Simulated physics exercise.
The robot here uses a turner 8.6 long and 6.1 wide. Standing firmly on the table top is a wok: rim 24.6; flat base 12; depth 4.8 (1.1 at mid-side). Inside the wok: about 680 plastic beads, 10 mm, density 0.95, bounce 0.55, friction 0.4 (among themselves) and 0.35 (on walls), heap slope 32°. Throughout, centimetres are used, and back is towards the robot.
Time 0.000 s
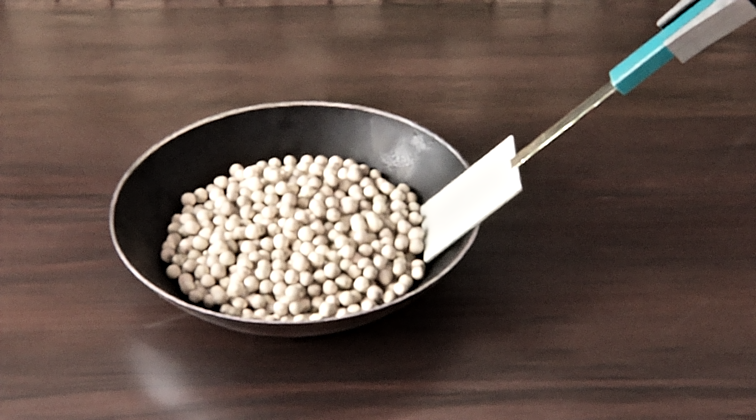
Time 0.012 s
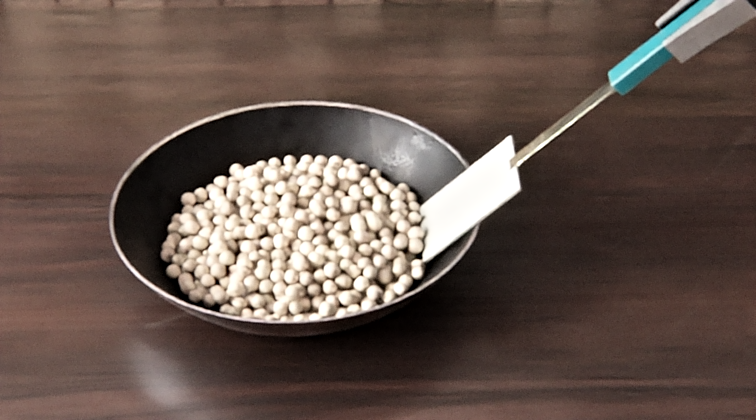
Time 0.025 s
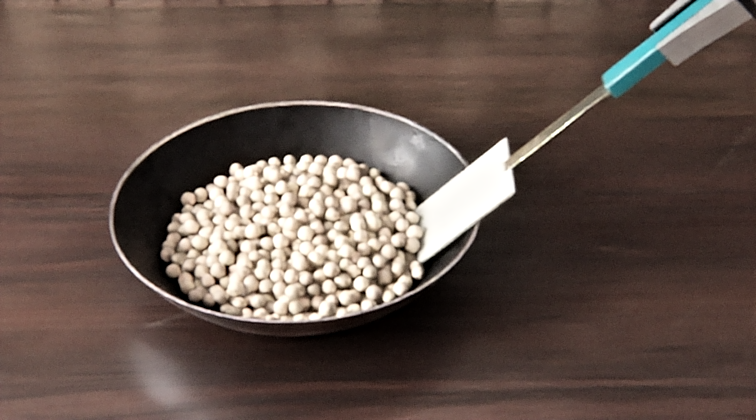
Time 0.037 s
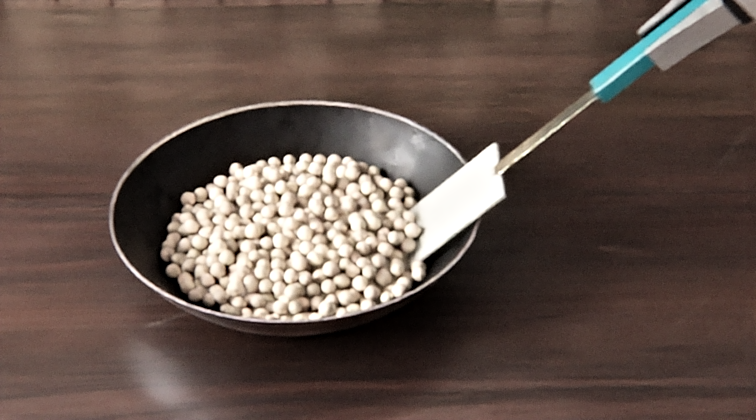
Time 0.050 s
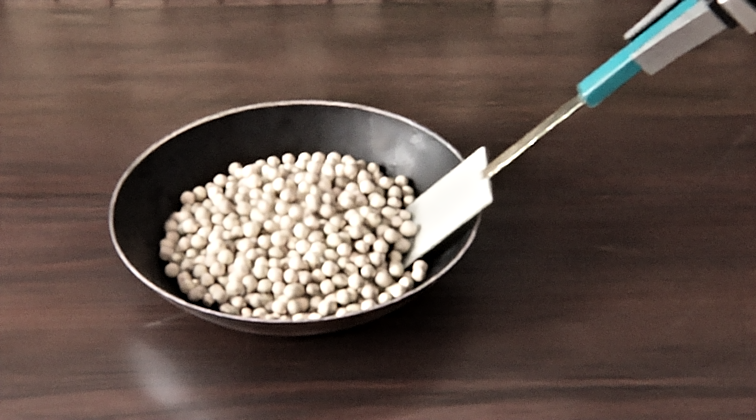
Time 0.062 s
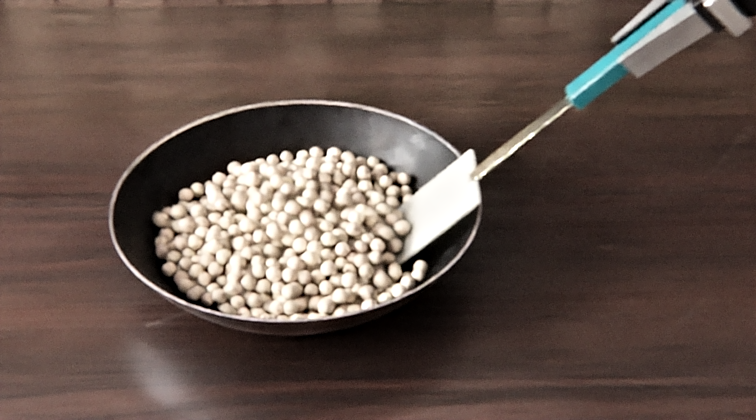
On a dark wood-grain table top, a robot holds a white turner with a teal handle at the right side of a black wok of pale beads, then slides it slowly leftward, nudging the heap slightly left.
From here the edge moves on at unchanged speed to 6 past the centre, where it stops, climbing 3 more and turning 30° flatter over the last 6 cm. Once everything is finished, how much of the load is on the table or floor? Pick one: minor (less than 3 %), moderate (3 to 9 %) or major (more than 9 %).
Minor.
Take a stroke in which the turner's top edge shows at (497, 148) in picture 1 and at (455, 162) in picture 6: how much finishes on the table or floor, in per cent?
My guess would be close to 0 per cent.
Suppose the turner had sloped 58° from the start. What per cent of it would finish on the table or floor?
Estimate: Approx. 0 %.
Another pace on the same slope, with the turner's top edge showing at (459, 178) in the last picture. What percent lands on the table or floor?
Some 0 per cent.
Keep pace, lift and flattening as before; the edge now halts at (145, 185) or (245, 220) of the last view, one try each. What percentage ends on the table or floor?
Try 1: Approx. 20 %; try 2: Approx. 0 %.
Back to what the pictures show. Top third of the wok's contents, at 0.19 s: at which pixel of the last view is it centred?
I'd put it somewhere near (229, 218).
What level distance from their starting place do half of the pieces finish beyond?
It works out to roughly 2 cm.
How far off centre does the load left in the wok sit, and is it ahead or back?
3.0 cm ahead.
By 0.13 s, sloping 44°, highest piece 5 above the table; 681 in the wok.
By 0.19 s, sloping 31°, highest piece 5 above the table; 681 in the wok.
By 0.43 s, sloping 14°, highest piece 6 above the table; 676 in the wok, 4 on the table or floor, 1 on the blade or in flight.
By 1.48 s, sloping 14°, highest piece 5 above the table; 676 in the wok, 5 on the table or floor.
Final count, 676 in the wok, 5 on the table or floor. That is 1 % on the table or floor.
